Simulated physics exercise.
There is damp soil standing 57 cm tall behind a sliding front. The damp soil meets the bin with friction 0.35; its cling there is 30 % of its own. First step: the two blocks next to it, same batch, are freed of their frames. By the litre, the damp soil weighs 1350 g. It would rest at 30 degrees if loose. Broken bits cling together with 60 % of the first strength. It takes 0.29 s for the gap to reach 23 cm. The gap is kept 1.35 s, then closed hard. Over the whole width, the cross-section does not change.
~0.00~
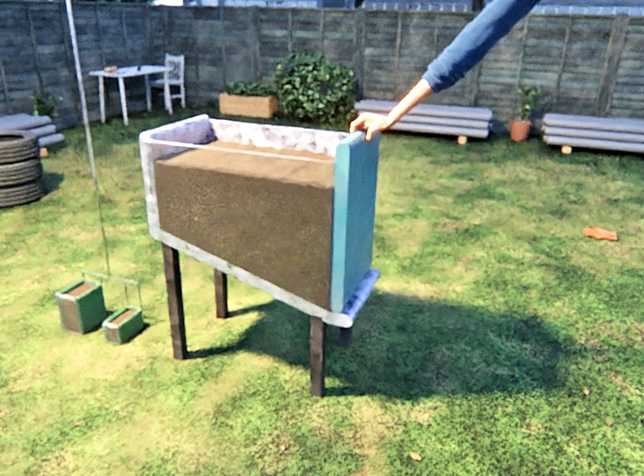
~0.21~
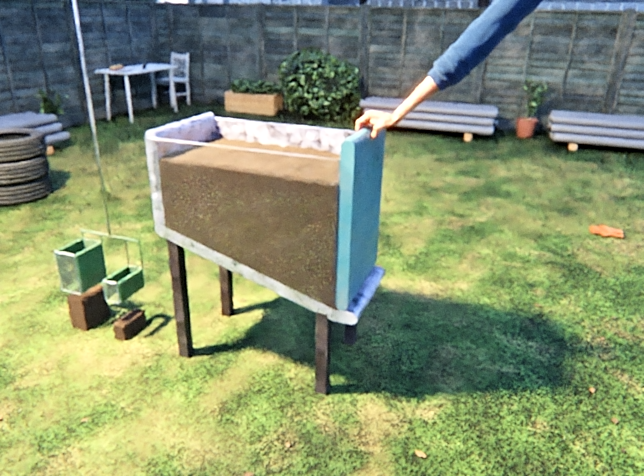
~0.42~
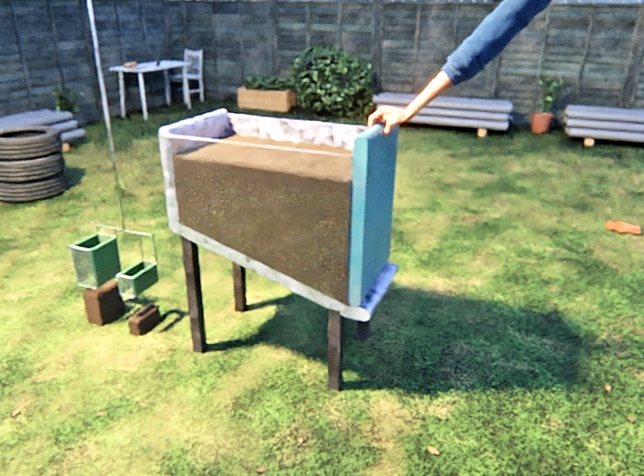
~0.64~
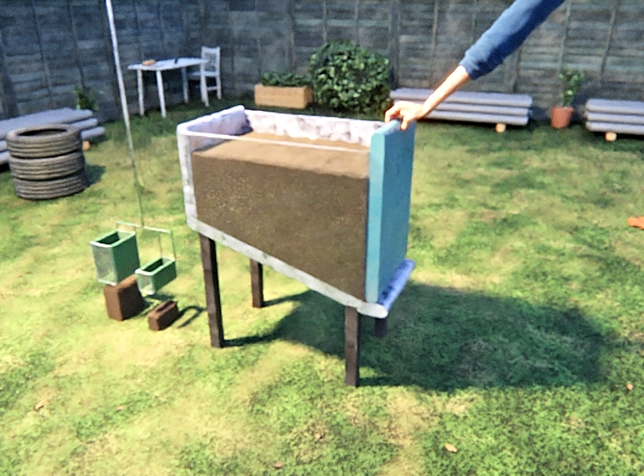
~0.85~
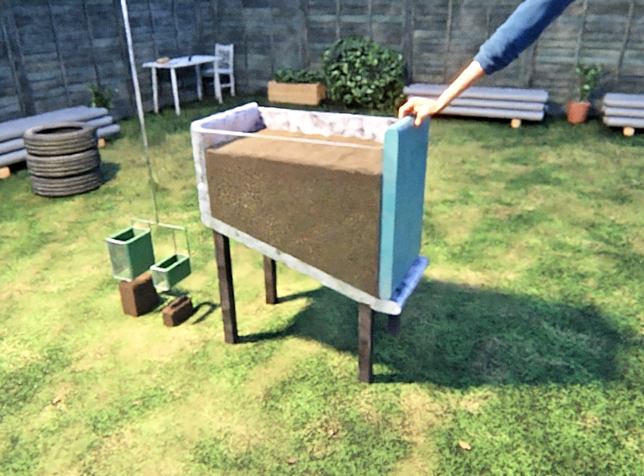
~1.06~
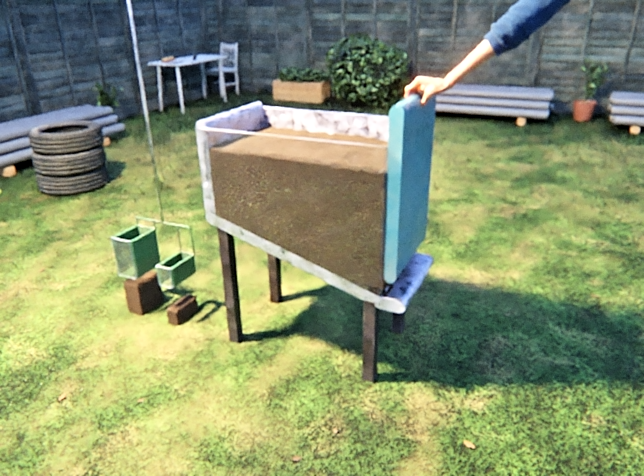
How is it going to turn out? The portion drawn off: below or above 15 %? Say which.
The answer is below.
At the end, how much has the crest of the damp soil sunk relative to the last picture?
Measured change: About 0 cm.
After 1.46 s, the hatch is 23 cm open and 0 % is out.
After 1.94 s, the hatch is 23 cm open and 0 % is out.
After 2.42 s, the hatch is 23 cm open and 0 % is out.
After 2.89 s, the hatch is 6.0 cm open and 0 % is out.
After 3.38 s, the hatch is shut and 1 % is out.
